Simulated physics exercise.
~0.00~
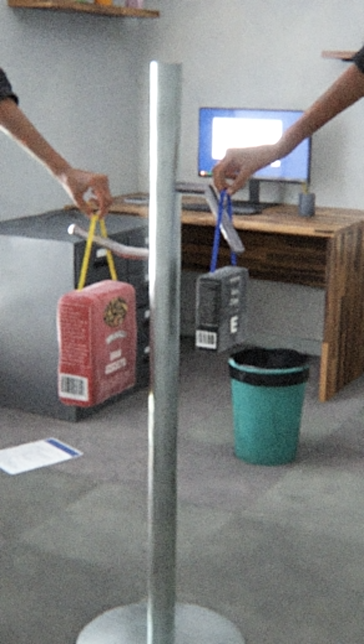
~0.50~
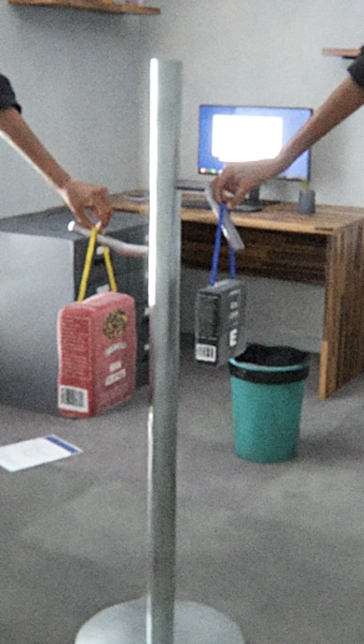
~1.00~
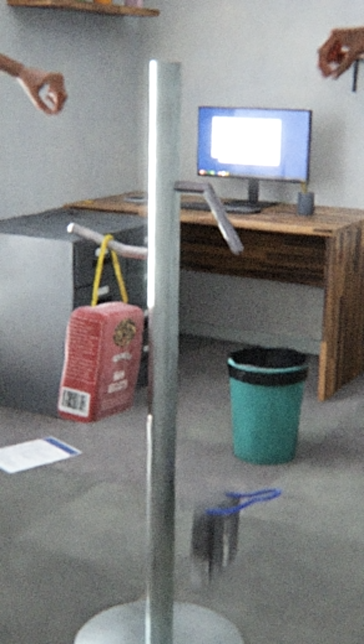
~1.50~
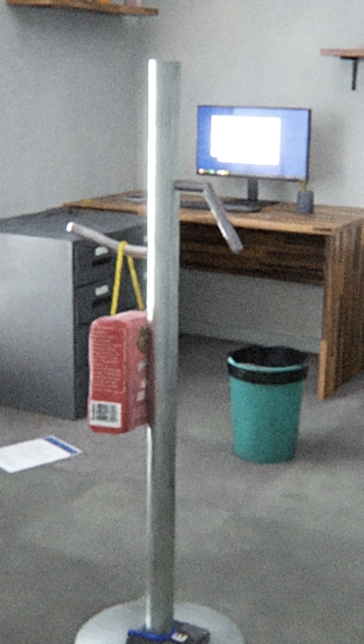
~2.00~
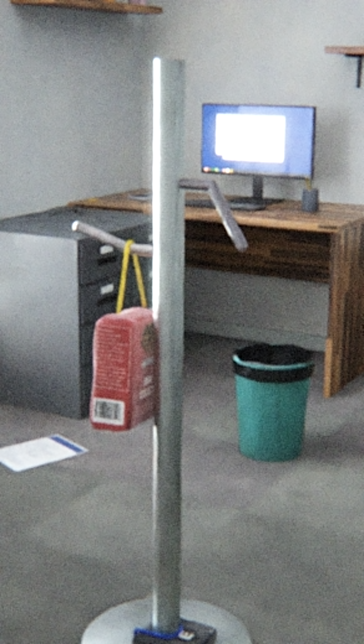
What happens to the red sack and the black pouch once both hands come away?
The red sack stays hanging from the left peg by its yellow loop. The black pouch drops to the floor and ends up on its side at the foot of the stand.
